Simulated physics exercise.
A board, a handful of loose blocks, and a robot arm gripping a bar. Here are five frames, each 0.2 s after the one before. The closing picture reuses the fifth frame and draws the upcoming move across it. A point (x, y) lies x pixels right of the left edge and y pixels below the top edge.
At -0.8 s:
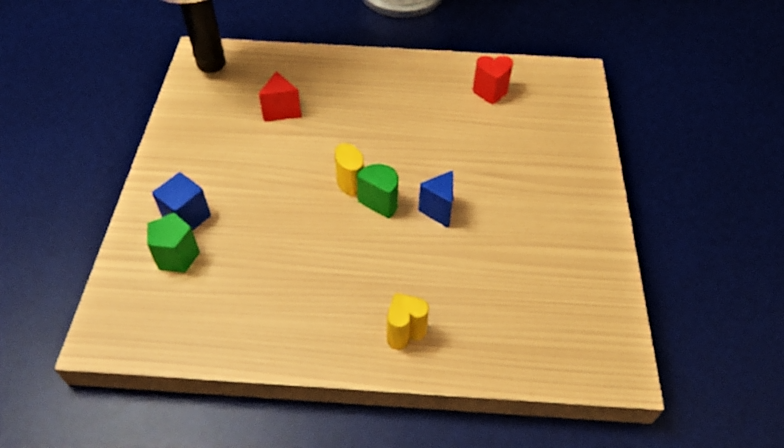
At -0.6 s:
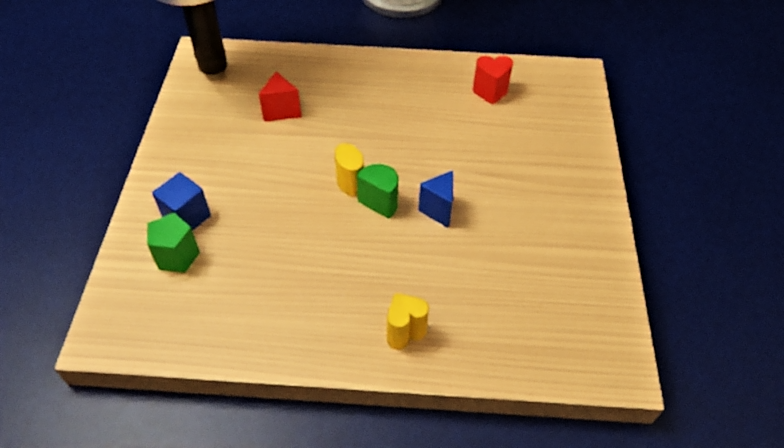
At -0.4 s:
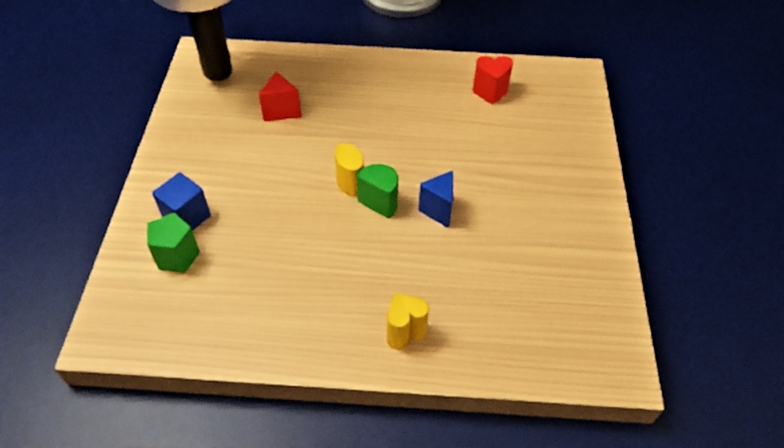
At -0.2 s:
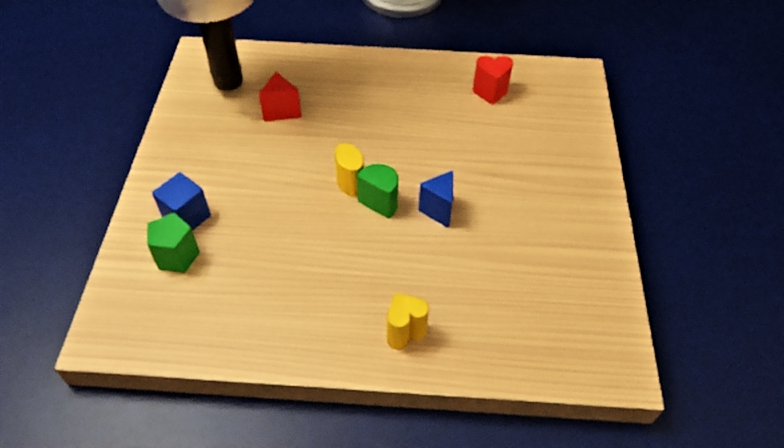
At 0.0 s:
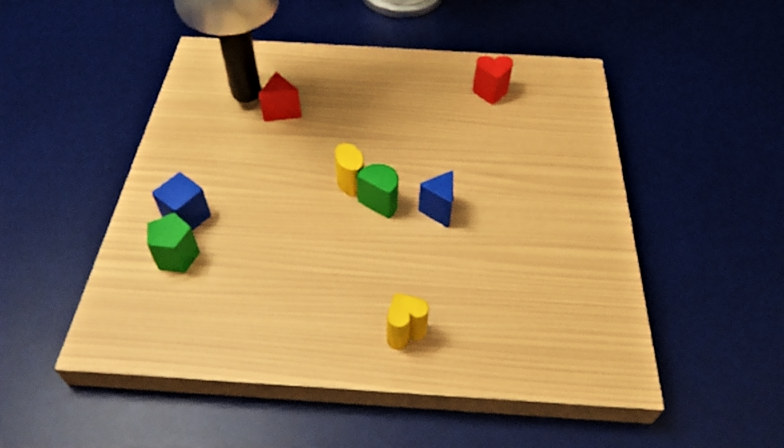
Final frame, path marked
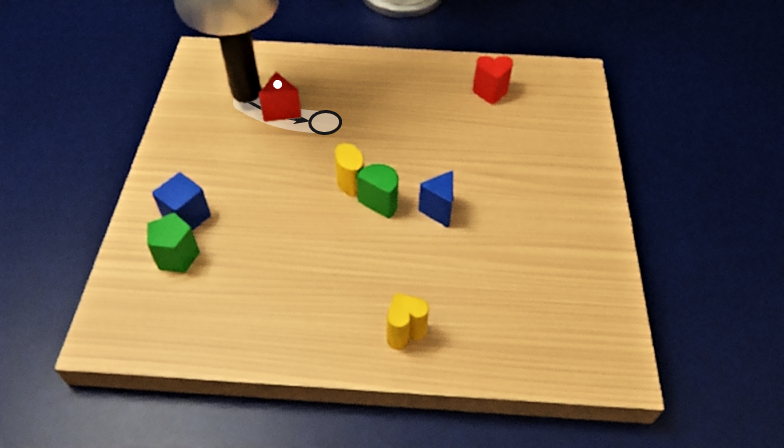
At first, a dark upright bar stands near the upper left corner of a wooden board scattered with red, blue, green and yellow blocks. It barely shifts, then slides a short way down and to the right, ending close beside the red three-sided block, while all the blocks stay still.
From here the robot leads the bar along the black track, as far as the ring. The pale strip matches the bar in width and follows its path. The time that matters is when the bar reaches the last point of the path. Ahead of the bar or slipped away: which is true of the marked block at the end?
Answer: Still ahead.
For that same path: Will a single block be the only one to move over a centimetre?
Yes, it checks out.
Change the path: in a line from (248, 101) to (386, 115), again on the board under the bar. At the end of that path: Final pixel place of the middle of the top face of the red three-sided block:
The middle of its top is at (322, 101).
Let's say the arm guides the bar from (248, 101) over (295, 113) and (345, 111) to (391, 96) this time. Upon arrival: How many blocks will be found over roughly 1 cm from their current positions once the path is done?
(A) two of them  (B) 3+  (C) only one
I choose C.
Drawn move, from (248, 101) through (271, 112) and (297, 120) to (325, 122); the dot is on the red three-sided block.
What follows on the original path. Halfway along, bar at (283, 109); red three-sided block at (307, 93), turned 20° anticlockwise.
At the end, bar at (325, 114); red three-sided block at (349, 100); yellow elliptical block still.
